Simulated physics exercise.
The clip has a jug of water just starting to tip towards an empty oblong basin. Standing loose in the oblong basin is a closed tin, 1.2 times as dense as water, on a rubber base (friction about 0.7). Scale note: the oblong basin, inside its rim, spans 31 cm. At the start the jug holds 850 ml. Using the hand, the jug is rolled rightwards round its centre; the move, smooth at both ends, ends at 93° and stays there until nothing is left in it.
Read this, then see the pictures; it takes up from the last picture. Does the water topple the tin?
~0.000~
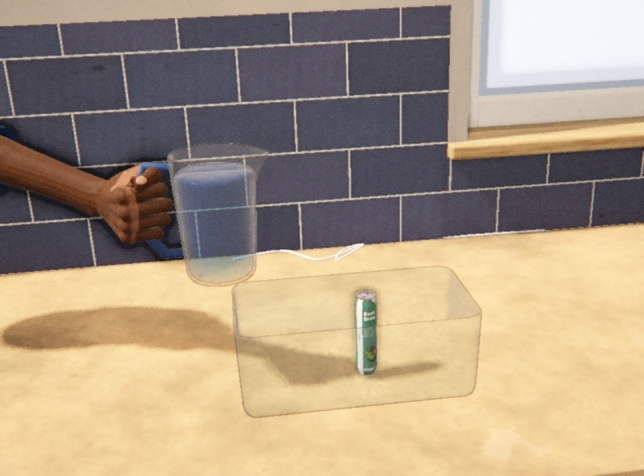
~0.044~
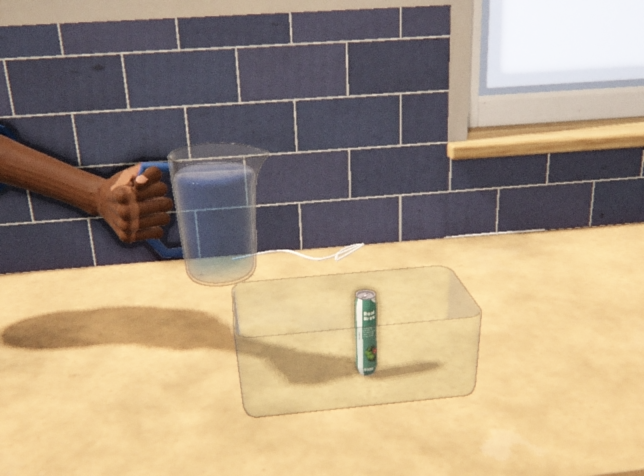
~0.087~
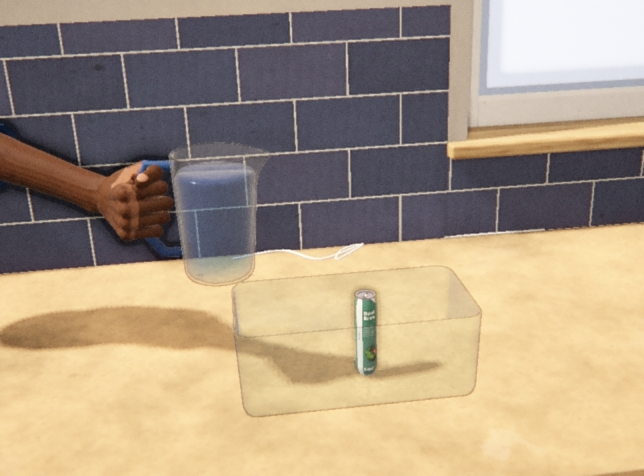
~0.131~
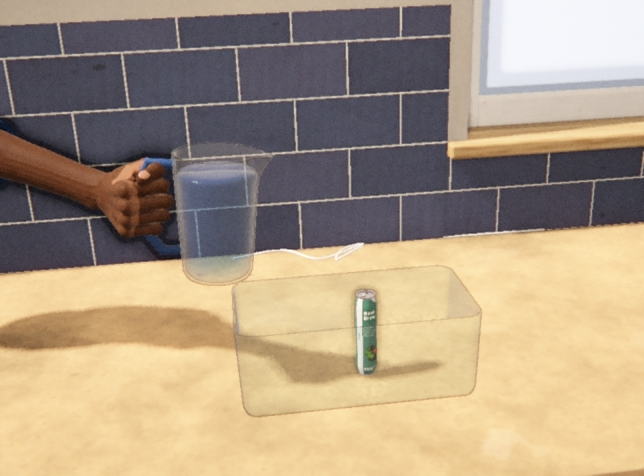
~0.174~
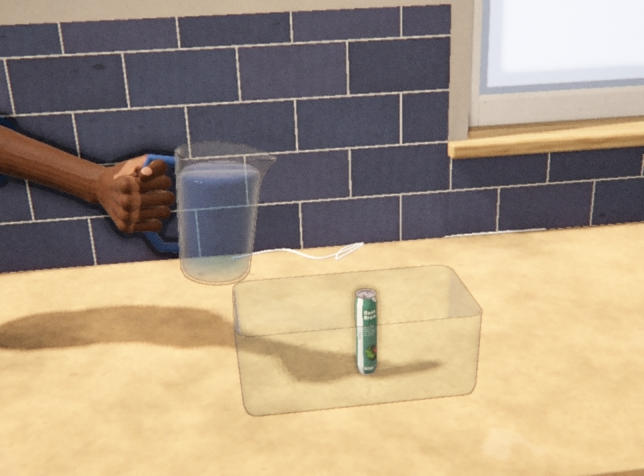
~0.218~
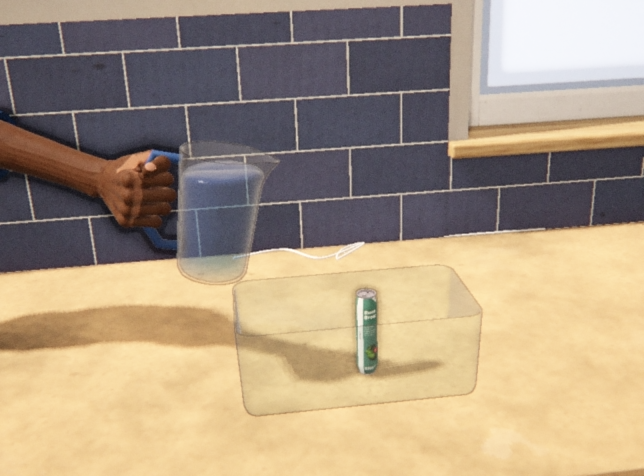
Bet it can't stay vertical.
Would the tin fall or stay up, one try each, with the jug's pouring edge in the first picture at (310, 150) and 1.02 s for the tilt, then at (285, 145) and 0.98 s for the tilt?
The tin stays vertical the first time and overturns the second time.
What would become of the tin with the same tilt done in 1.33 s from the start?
The tin tips over.
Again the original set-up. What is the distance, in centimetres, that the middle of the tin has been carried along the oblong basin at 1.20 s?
7 cm, roughly.
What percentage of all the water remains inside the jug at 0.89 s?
About 54 % is still there.
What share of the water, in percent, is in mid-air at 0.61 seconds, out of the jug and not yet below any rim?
Roughly 10 %.
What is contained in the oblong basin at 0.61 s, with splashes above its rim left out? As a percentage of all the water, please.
About 1 per cent.
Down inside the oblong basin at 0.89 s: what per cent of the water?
I'd say roughly 30 in a hundred of it.
After 0.61 s the tilt is 60° and 90 per cent is still to pour; the tin stands where it began.
After 0.89 s the tilt is 90° and 54 per cent is still to pour; the tin leans 19°.
After 1.20 s the tilt is 93° and 17 per cent is still to pour; the tin lies on its side.
After 1.52 s the tilt is 93° and 4 per cent is still to pour; the tin lies on its side.
In the end the tin lies on its side.
